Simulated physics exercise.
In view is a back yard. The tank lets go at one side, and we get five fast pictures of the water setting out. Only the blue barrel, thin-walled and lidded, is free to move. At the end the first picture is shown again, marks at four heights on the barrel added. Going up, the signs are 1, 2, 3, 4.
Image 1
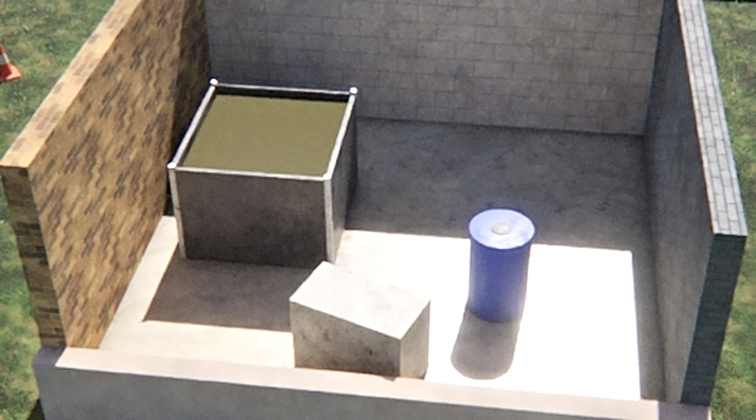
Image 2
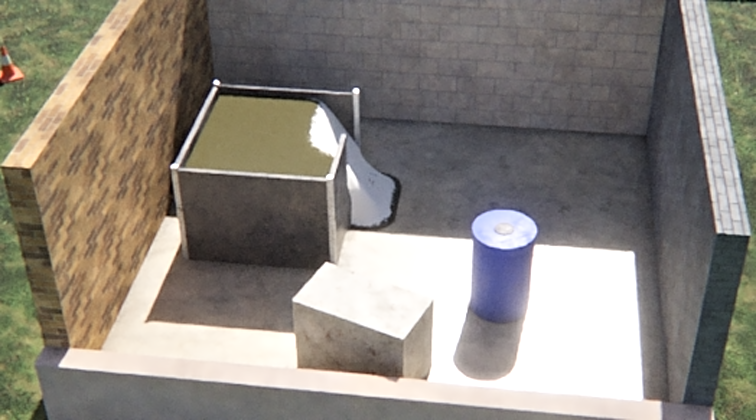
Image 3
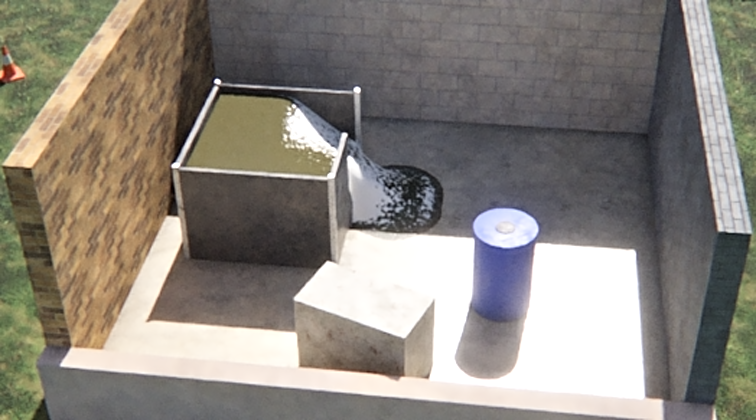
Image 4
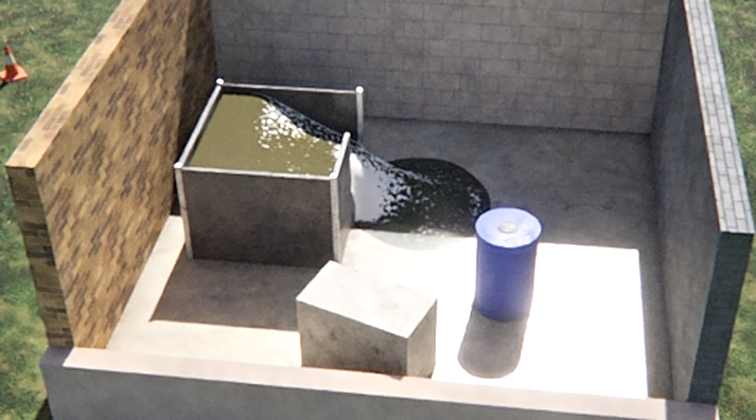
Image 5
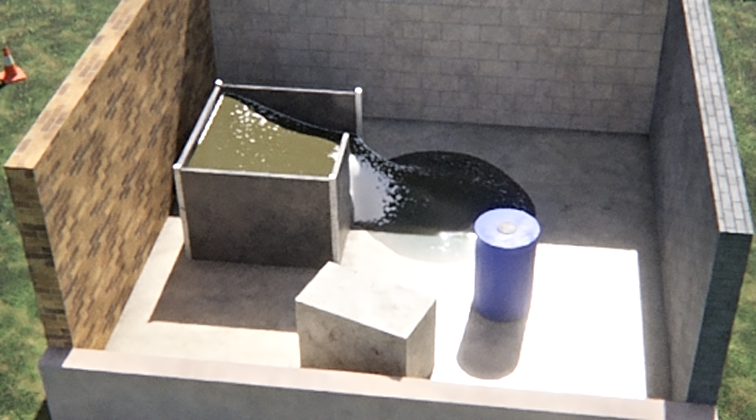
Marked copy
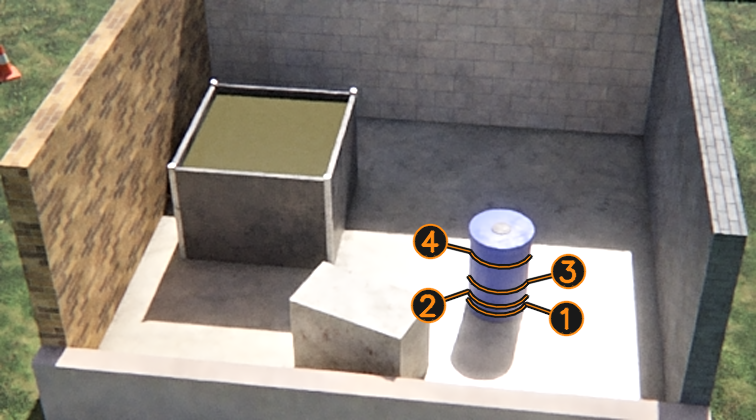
In a back yard, murky water poured from the right side of a full, square tank and spread across the walled floor toward a blue barrel, which stayed upright and barely moved.
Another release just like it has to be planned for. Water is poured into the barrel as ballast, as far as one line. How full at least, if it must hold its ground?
That is level 2.
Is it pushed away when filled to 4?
No.
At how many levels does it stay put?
Three of them.
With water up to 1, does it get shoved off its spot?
Yes, it does.
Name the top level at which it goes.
It is 1.
On the marked copy, 1 at (495, 315); 2 at (496, 306); 3 at (497, 292); 4 at (499, 266); from the bottom up 1, 2, 3, 4.
For level 1, it is pushed about its own width away.
For level 2, it does not move.
For level 3, it does not move.
For level 4, it does not move.
